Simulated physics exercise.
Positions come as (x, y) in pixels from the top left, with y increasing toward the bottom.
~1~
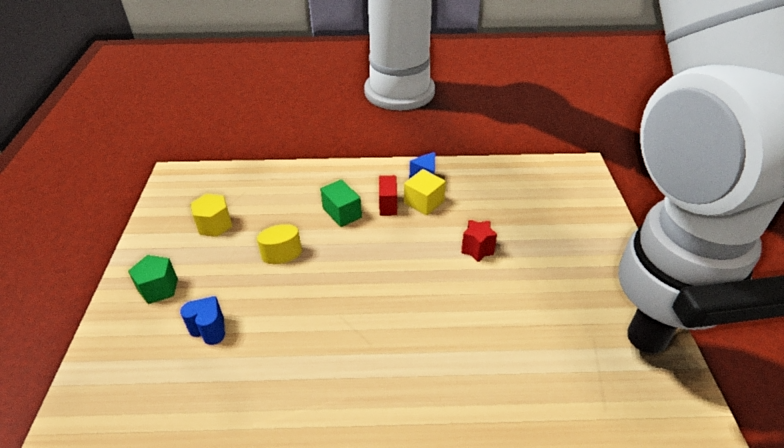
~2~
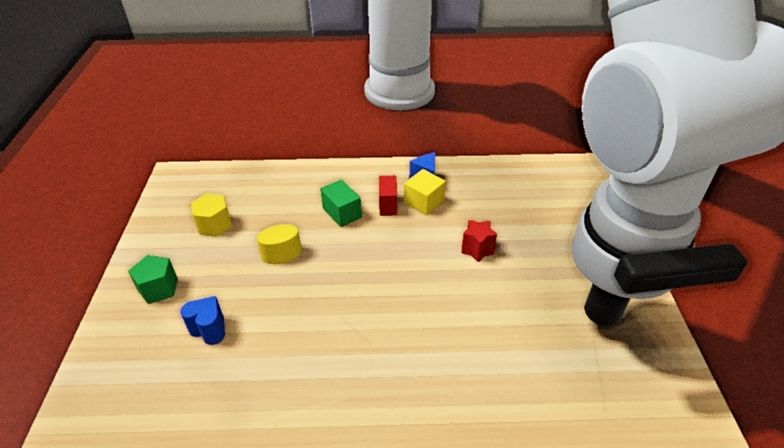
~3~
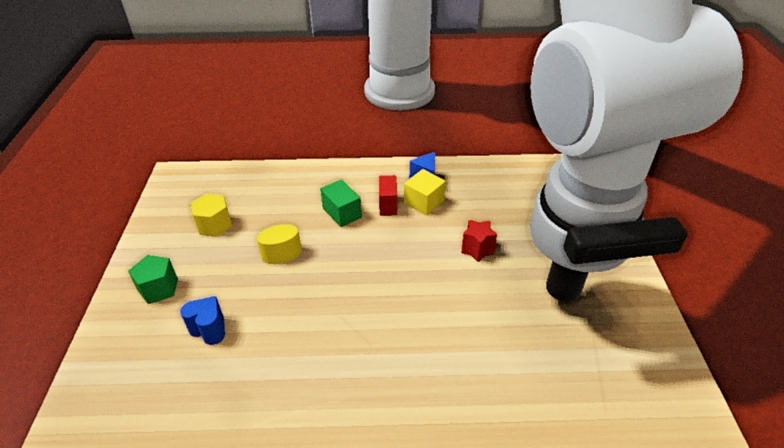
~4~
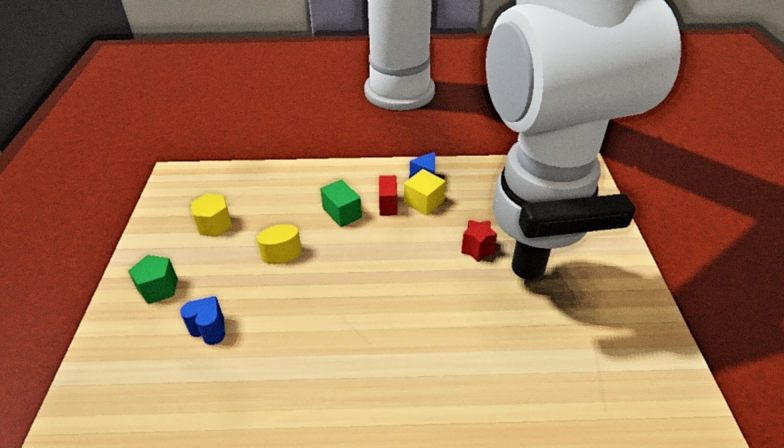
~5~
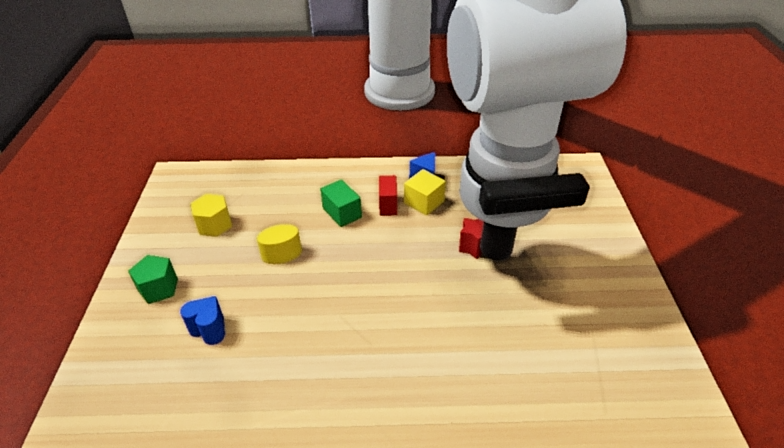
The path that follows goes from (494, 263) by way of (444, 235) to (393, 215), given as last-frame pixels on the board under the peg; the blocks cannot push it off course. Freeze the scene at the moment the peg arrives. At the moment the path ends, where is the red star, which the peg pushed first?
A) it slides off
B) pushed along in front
B - pushed along in front.
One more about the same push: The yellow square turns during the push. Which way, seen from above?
Top view: Clockwise.
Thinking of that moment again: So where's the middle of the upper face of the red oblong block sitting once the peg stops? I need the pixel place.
I think it will end close to (361, 174).
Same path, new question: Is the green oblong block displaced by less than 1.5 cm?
Answer: Yes.
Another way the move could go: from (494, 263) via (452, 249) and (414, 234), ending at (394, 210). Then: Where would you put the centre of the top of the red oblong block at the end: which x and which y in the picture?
Its top middle is near (378, 172).
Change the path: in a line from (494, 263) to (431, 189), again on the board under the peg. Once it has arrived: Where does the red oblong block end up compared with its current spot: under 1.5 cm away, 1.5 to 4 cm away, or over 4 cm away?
Shift: Under 1.5 cm.
On the path given first. One third of the way, peg (461, 231); red star (446, 207).
Two thirds of the way, peg (428, 214); yellow square (411, 174), turned 50° clockwise; blue triangular block (427, 159); red star (412, 192).
At the end, peg (393, 202); green oblong block in place; red oblong block (361, 174), turned 30° clockwise; yellow square (402, 165), turned 75° clockwise; blue triangular block (427, 157); red star (381, 179), turned 10° clockwise.
